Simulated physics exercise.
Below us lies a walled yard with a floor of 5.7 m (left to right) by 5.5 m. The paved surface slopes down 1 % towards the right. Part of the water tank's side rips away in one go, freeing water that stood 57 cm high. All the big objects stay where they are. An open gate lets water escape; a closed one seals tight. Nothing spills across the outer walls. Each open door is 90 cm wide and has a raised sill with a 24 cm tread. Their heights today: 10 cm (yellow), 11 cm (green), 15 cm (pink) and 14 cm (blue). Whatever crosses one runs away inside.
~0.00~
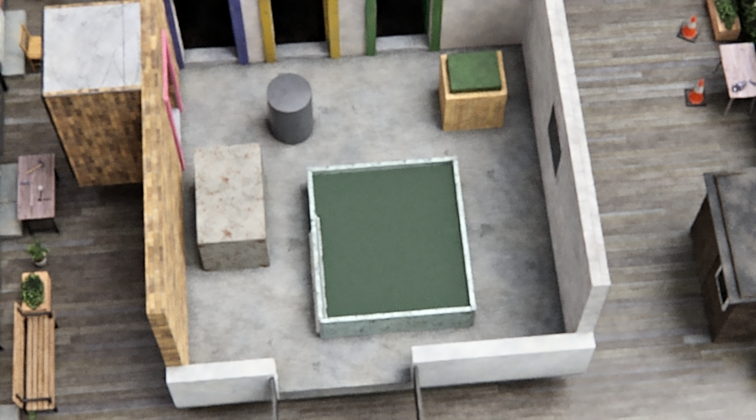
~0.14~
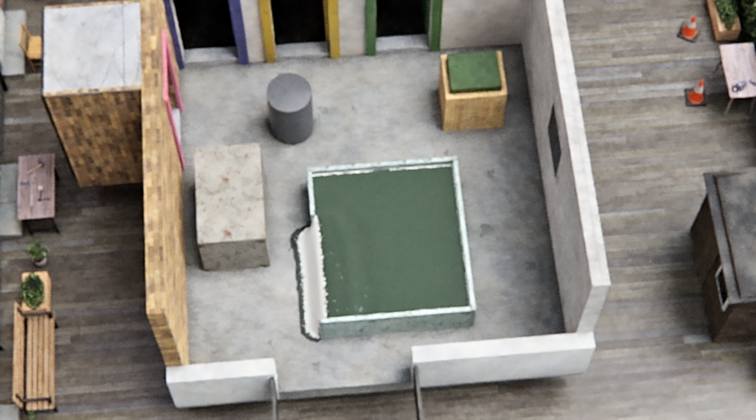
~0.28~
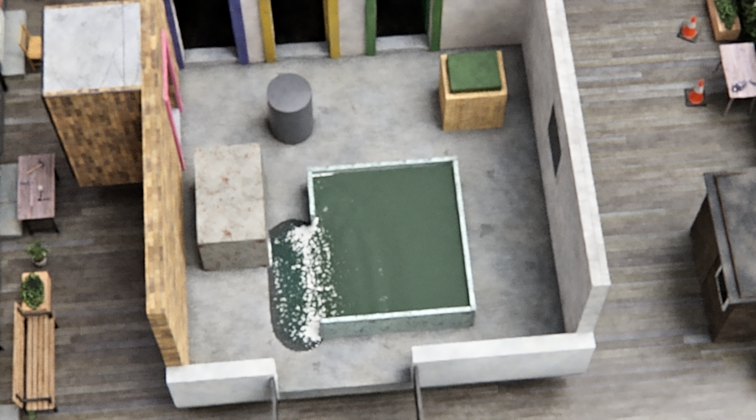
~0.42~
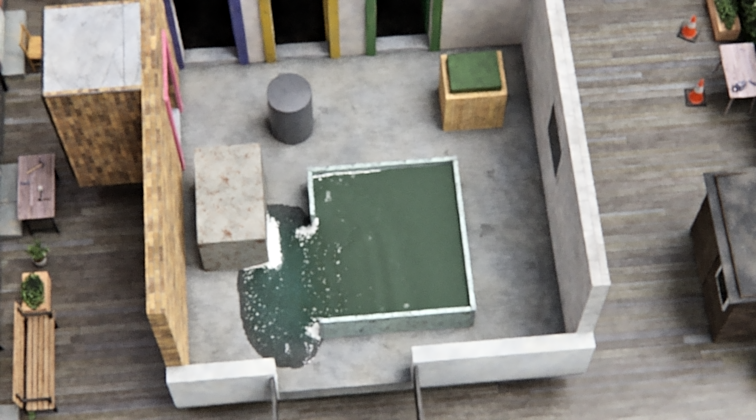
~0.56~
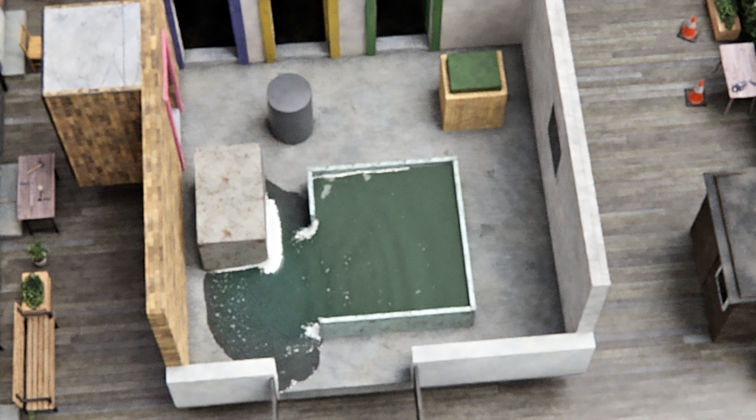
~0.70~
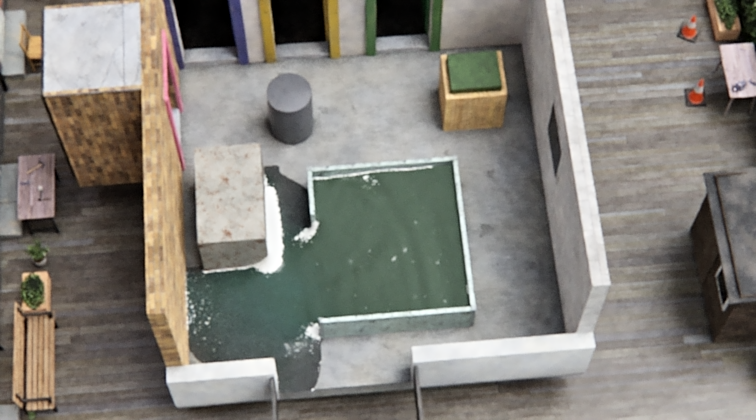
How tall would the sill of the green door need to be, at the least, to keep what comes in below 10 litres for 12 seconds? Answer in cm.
At least 6 cm or so.
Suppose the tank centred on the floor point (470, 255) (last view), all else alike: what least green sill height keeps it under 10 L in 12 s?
About 10.5 cm.
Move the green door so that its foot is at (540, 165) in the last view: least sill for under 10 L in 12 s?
About 7.0 cm.
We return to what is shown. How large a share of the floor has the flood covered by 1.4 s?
Some 25 per cent of it.
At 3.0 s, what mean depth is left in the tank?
Roughly 24 cm on average.
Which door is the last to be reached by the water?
Last comes the yellow one.
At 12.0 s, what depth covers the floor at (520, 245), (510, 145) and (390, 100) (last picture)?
About 6, 8 and 7 cm.
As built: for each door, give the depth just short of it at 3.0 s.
Depths in cm: Yellow 1, green 4, pink 10, blue 19.
After 1.4 s water covers 25 % of the floor, deepest (55 cm) near (191, 383); it has not reached the green door.
After 3.0 s water covers 55 % of the floor, deepest (38 cm) near (271, 298); 4 cm at the green door, 0 litres in over its 11 cm sill.
After 12.0 s water covers 95 % of the floor, deepest (12 cm) near (491, 359); 9 cm at the green door, 0 litres in over its 11 cm sill.
At the green door as built, the water arrived by 2.5 s and peaked near 9 cm at 11.8 s.
With a sill of 5.5 cm, 12 litres would have come in within the 12 s; with 6.5 cm, 7 litres. So under 10 litres takes about 6 cm.
